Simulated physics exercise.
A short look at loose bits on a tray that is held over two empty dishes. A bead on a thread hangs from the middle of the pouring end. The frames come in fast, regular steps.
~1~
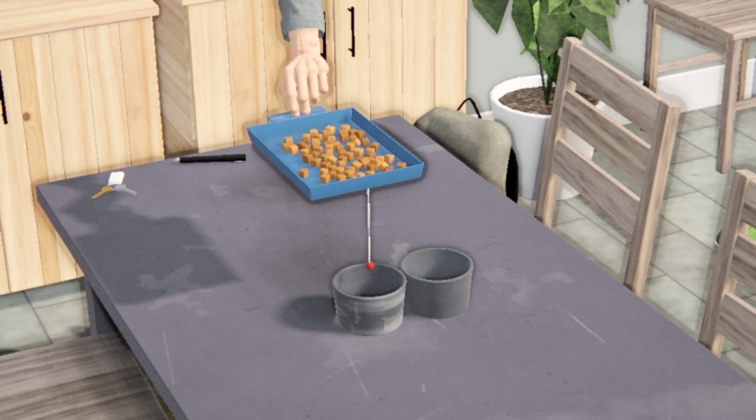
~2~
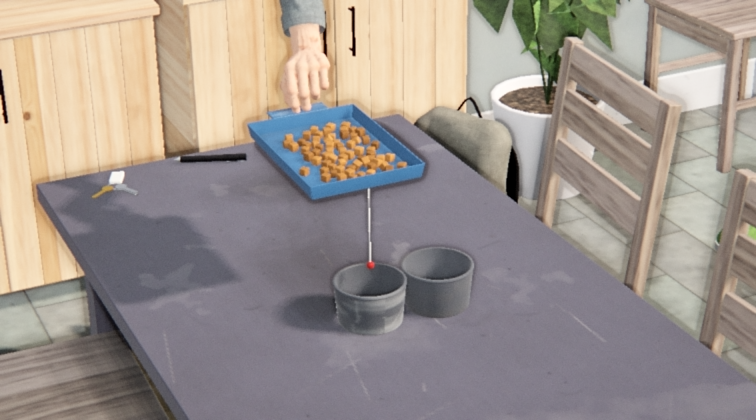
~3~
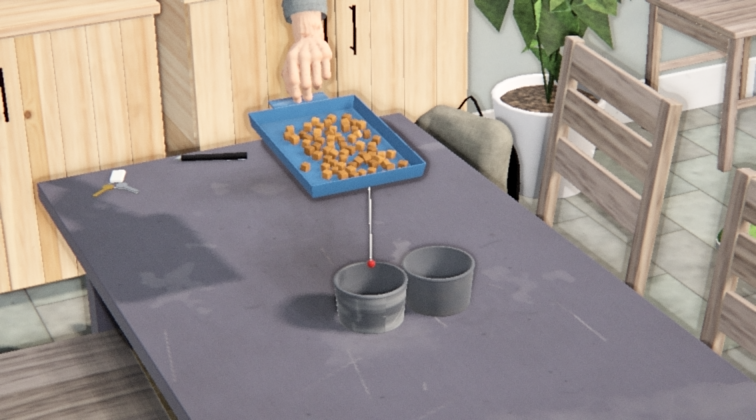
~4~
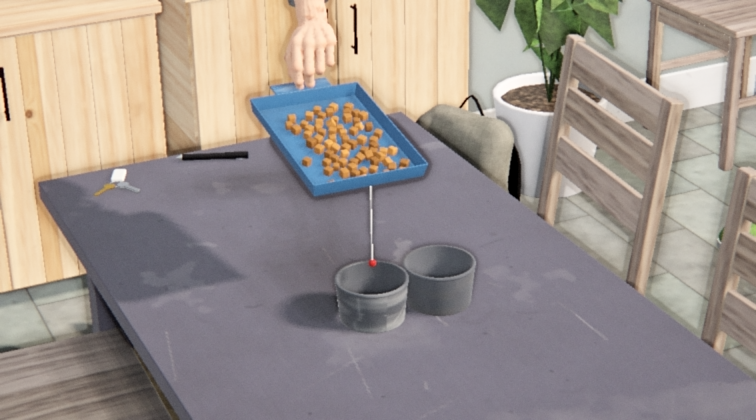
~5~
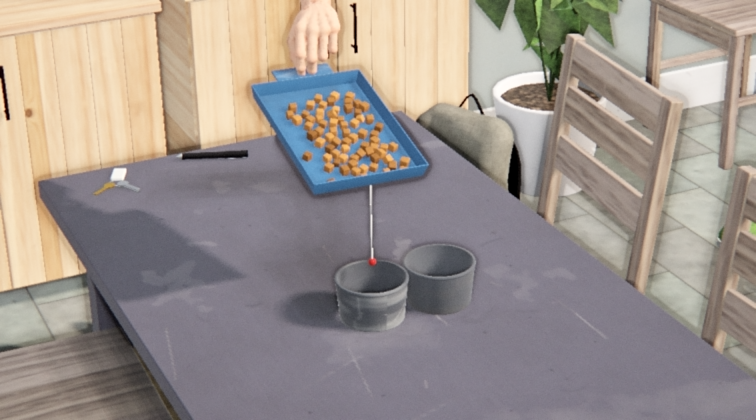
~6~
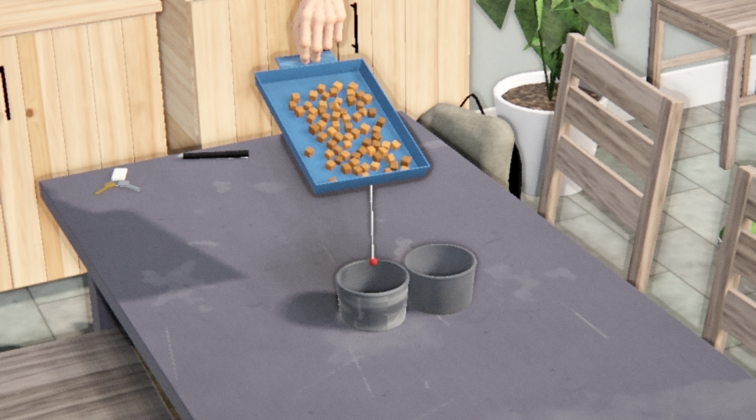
A hand held a blue tray of small brown cubes above two empty gray dishes on a table, then raised the back end, gradually tilting the tray toward its lower right corner.
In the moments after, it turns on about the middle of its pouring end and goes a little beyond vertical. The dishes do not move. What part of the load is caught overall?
They take under half between them.
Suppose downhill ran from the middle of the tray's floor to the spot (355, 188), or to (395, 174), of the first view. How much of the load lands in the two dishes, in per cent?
In turn 10 and 60 in a hundred.
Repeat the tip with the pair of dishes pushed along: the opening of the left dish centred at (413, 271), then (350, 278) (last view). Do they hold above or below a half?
First below a half, then under half.
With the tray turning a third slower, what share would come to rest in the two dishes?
Near 30 %.
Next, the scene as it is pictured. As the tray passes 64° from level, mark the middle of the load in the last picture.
At about (378, 153).
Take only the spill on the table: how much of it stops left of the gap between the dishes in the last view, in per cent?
Some 20 per cent.
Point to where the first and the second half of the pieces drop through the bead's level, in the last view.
The first part at (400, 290); the rest at (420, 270).
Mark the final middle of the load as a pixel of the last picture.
Around (444, 344).
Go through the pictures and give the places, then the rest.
The first frame shows corners of the pouring end at (312, 186) and (420, 163), level; middle of the load at (349, 157), brown sugar cubes; left dish at (385, 312); right dish at (453, 295); bead on its thread at (370, 266).
The second frame shows corners of the pouring end at (312, 186) and (421, 163), level; middle of the load at (349, 155).
The third frame shows corners of the pouring end at (314, 184) and (422, 163), tipped barely, lowest at the right corner; middle of the load at (350, 150).
The fourth frame shows corners of the pouring end at (315, 183) and (424, 163), tipped a little, lowest at the right corner; middle of the load at (352, 144).
The fifth frame shows corners of the pouring end at (316, 182) and (425, 163), tipped clearly, lowest at the right corner; middle of the load at (353, 138).
The sixth frame shows corners of the pouring end at (318, 183) and (426, 165), tipped clearly, lowest at the right corner; middle of the load at (355, 134); left dish at (388, 308); right dish at (456, 291).
Soon after the last picture, tray tipped steeply; all on the tray.
A little later, tray tipped past a quarter turn; nearly all on the tray; a stray few outside both; a stray few in the air.
Later still, tray tipped past a quarter turn; a small part in the left dish; a small part in the right dish; most outside both.
By the end, tray tipped past a quarter turn; a small part in the left dish; a small part in the right dish; most outside both.
